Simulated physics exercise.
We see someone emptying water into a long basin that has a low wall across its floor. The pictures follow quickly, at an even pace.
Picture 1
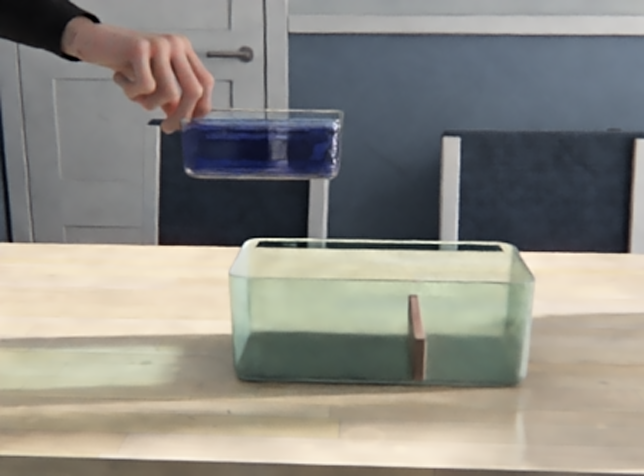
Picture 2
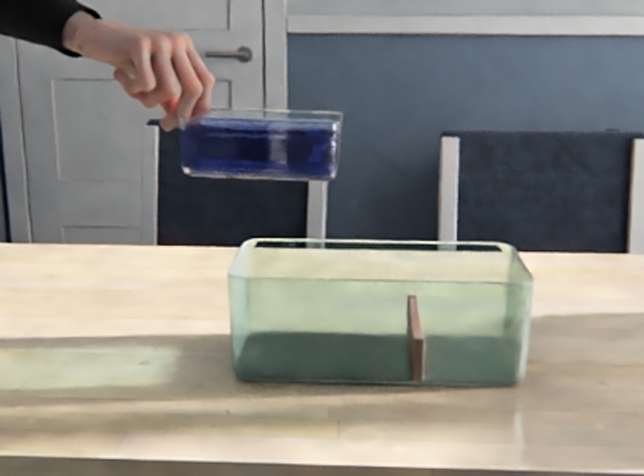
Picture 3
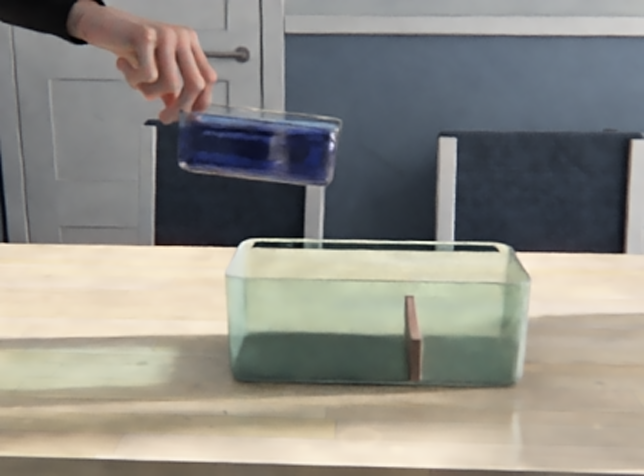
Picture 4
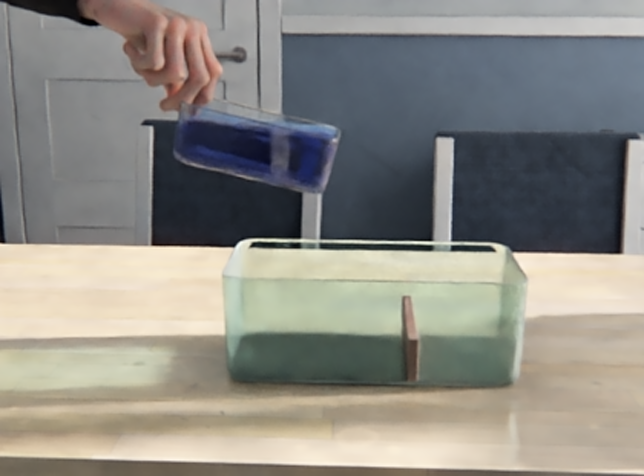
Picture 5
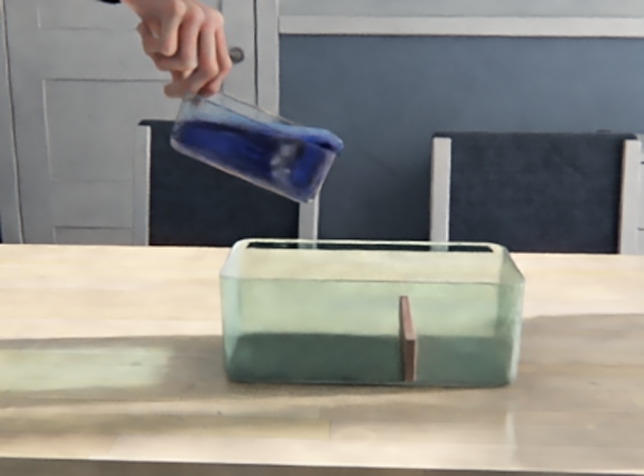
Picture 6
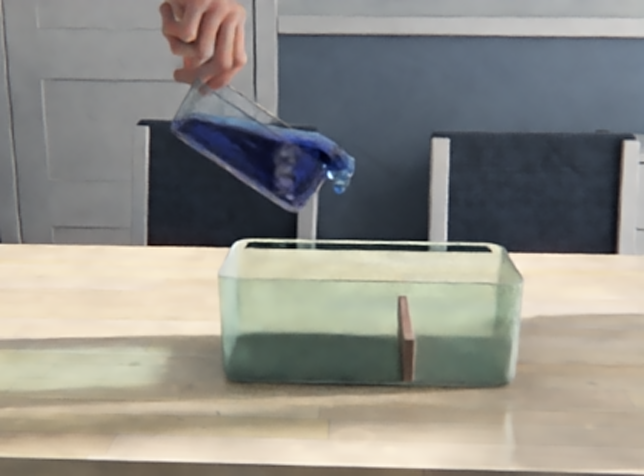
A hand tilts a clear container rightward, and blue water begins pouring over its edge.
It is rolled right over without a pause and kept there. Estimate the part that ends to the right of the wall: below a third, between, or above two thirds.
The share right of the wall is less than a third.
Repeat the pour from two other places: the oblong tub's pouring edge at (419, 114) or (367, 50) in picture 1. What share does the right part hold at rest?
First some 70, then 55 per cent.
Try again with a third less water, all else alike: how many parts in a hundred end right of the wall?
About 5 per cent.
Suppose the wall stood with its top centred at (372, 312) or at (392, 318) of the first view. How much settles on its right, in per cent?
About 70 and 50 per cent.
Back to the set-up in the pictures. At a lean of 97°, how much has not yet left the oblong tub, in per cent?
Close to 5 per cent.
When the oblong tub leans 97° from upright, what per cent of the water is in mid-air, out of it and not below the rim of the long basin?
Roughly 20 in a hundred.
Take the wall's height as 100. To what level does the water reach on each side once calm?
Left about 40, right about 10.
A moment on, the oblong tub is tipped on its side and 6 per cent is still to pour, 65 is left of the wall and 10 right of it.
Next, the oblong tub is tipped right over and 0 per cent is still to pour, 79 is left of the wall and 10 right of it.
Then the oblong tub is tipped right over and 0 per cent is still to pour, 82 is left of the wall and 12 right of it.
Later the oblong tub is tipped right over and 0 per cent is still to pour, 82 is left of the wall and 12 right of it.
In the end 82 per cent lies left of the wall, 12 right of it and 7 outside.
